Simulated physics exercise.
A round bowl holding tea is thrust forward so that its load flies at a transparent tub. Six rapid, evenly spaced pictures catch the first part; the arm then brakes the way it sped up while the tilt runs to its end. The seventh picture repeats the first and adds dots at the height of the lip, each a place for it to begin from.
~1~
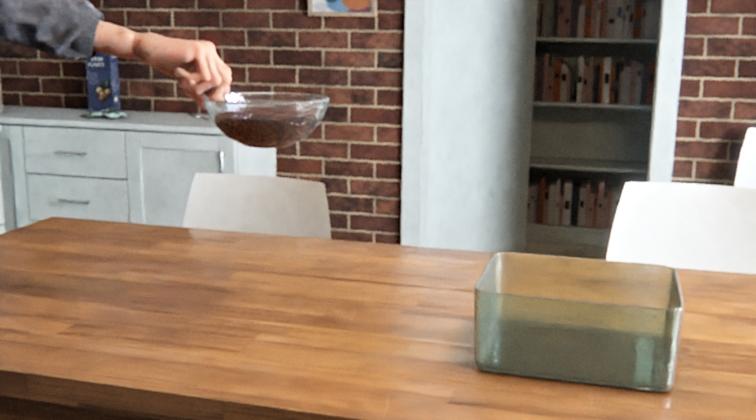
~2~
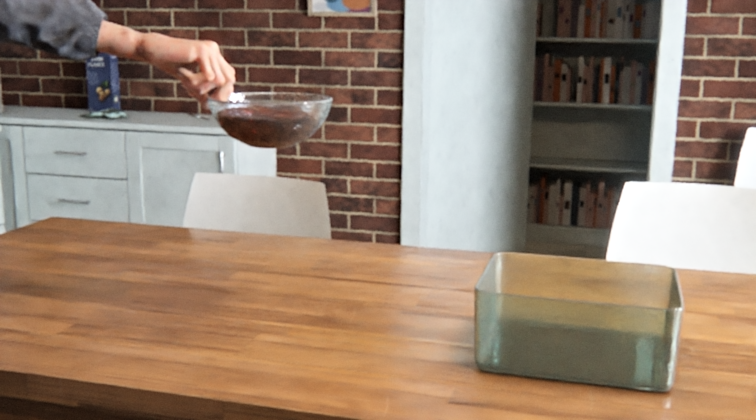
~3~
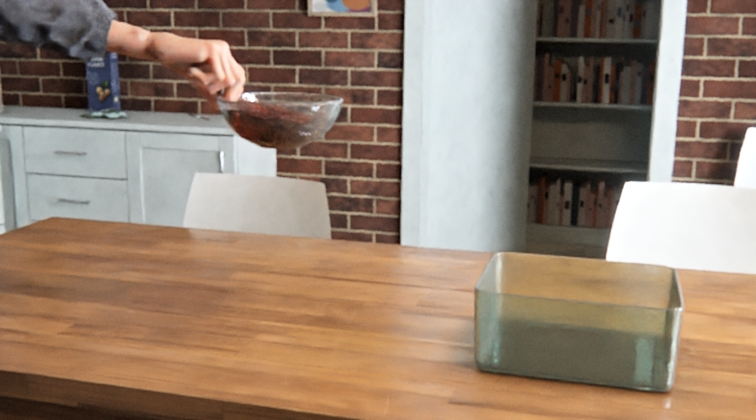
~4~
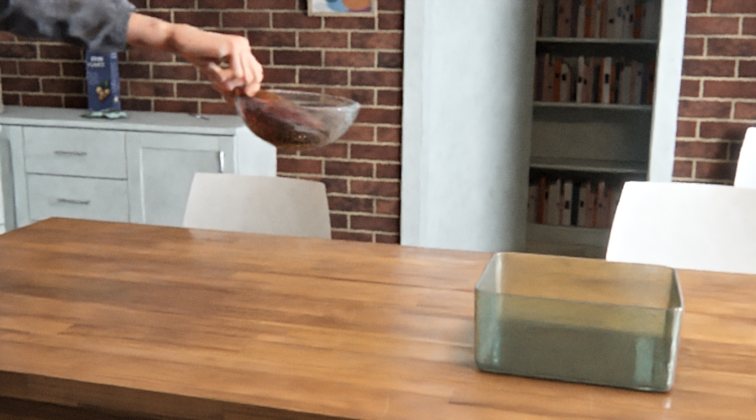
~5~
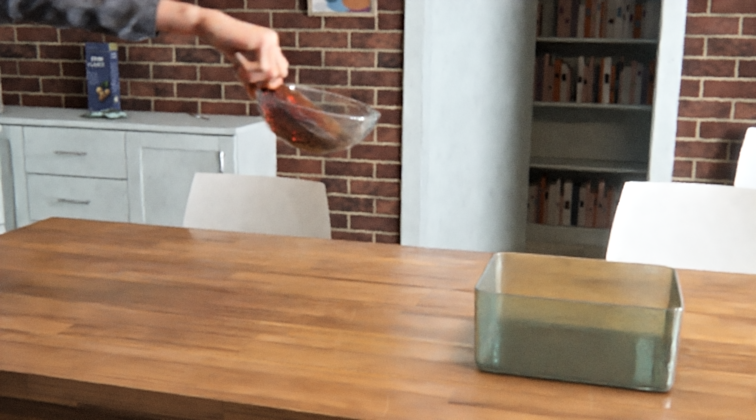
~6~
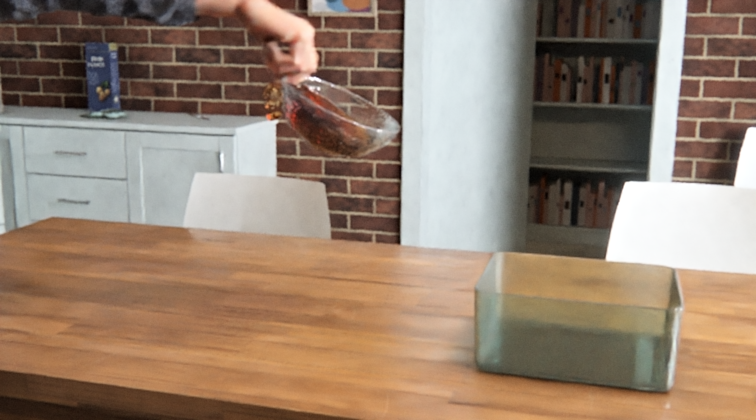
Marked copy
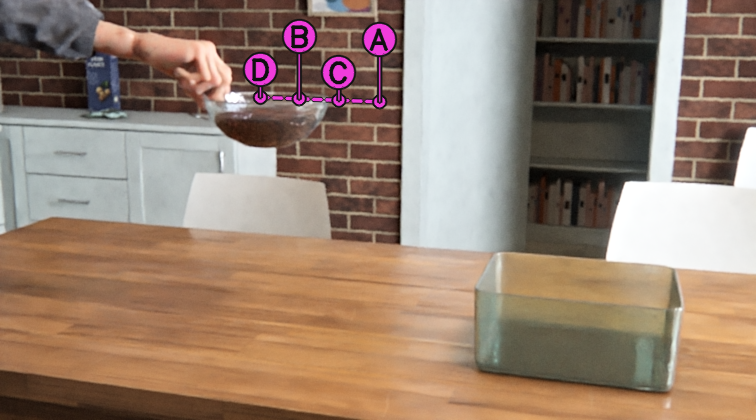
A hand held a round glass bowl of dark tea above a wooden table, then swung it to the right and tipped it toward a see-through tub, the tea shifting and slipping over the rim.
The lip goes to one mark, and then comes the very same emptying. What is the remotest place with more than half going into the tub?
B is the one.
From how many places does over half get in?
Three of the four.
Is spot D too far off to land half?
Yes, it does.
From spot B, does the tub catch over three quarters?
No, it does not.
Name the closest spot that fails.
It is D.
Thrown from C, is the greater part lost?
No, that is safe.
On the marked copy, A at (379, 101); B at (299, 98); C at (338, 100); D at (260, 97).
If A is chosen, about 80 % lands in the tub, 12 % falls short and 8 % goes beside or beyond.
If B is chosen, about 62 % lands in the tub, 26 % falls short and 13 % goes beside or beyond.
If C is chosen, about 76 % lands in the tub, 12 % falls short and 12 % goes beside or beyond.
If D is chosen, about 35 % lands in the tub, 56 % falls short and 8 % goes beside or beyond.
